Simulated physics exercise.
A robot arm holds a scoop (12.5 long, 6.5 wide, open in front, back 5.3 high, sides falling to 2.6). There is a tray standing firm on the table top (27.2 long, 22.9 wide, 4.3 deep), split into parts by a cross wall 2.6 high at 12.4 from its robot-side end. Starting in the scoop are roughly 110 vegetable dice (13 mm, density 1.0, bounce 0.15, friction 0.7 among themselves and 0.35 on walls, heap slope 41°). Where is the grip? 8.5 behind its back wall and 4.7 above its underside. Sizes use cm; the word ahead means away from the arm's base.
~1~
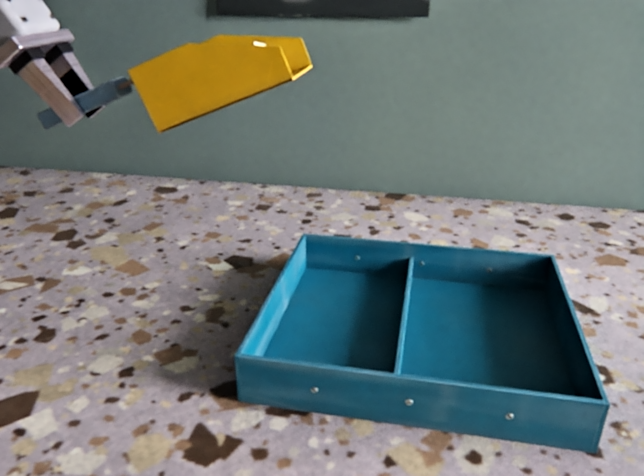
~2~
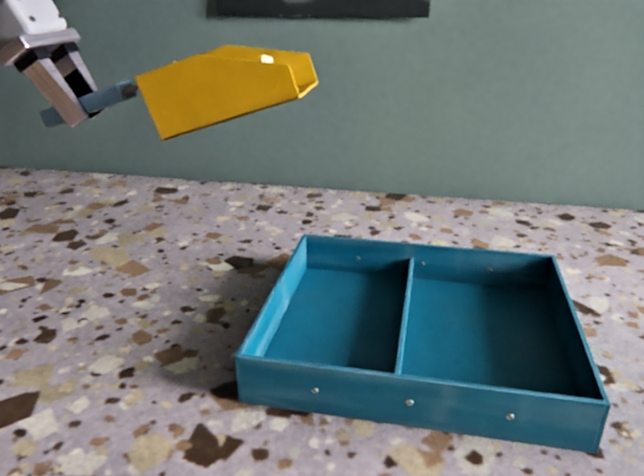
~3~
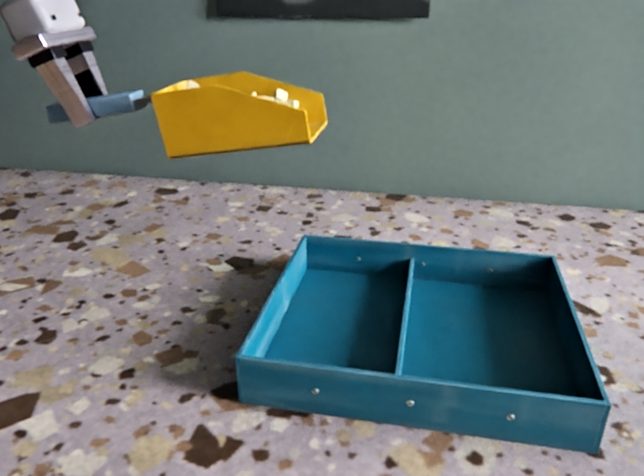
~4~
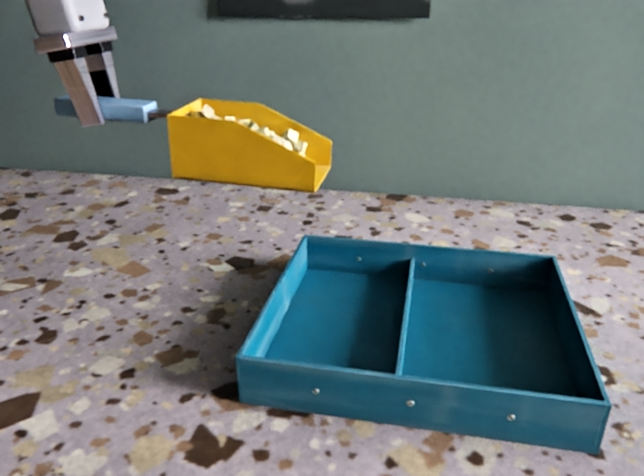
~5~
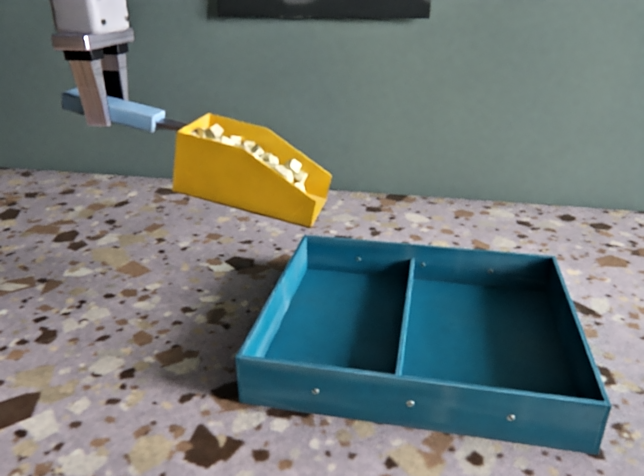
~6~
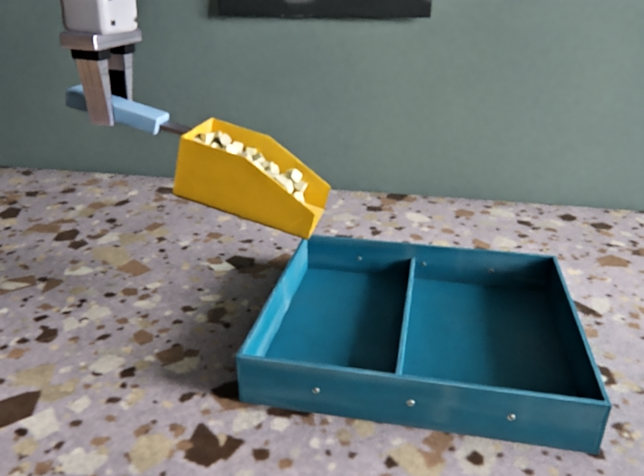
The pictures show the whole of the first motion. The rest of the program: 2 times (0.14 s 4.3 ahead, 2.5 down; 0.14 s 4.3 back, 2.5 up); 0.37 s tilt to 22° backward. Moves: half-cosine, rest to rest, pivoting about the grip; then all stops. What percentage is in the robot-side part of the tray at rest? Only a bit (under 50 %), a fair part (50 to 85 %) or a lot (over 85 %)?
A fair part.
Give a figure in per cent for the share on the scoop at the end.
Roughly 0 in a hundred.
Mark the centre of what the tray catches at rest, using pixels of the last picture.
Near (387, 324).
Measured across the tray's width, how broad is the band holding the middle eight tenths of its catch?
Cut off a tenth at each edge and the band is close to 10 cm wide.
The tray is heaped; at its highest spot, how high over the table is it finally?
4.0 cm.
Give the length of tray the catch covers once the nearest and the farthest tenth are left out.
Around 10 cm long.
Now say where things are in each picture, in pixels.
The scoop floor at (224, 100), tilted 22° backward; 106 on the scoop, in the first frame.
The scoop floor at (229, 111), tilted 18° backward; upper third of the load around (225, 77), from x 160 to 285, top at y 65, in the second frame.
The scoop floor at (237, 137), tilted 9° backward; upper third of the load around (224, 104), from x 170 to 300, top at y 90, in the third frame.
The scoop floor at (242, 167), tilted 2° forward; upper third of the load around (219, 134), from x 185 to 305, top at y 115, in the fourth frame.
The scoop floor at (242, 189), tilted 11° forward; upper third of the load around (223, 153), from x 185 to 300, top at y 130, in the fifth frame.
The scoop floor at (241, 195), tilted 15° forward; upper third of the load around (222, 160), from x 190 to 300, top at y 140; 106 on the scoop, in the sixth frame.
Then, 0.37 s on, tilted 15° forward, highest piece 13 above the table; 52 in the robot-side part, 33 on the scoop, 20 in the far-side part, 1 in flight or on a rim.
Then, 0.74 s on, tilted 3° backward, highest piece 4 above the table; 77 in the robot-side part, 29 in the far-side part.
Then, 1.13 s on, tilted 22° backward, highest piece 4 above the table; 77 in the robot-side part, 29 in the far-side part.
Then, 2.18 s on, tilted 22° backward, highest piece 4 above the table; 77 in the robot-side part, 29 in the far-side part.
In the end, 77 in the robot-side part, 29 in the far-side part. That is 73 % in the robot-side part of the tray.
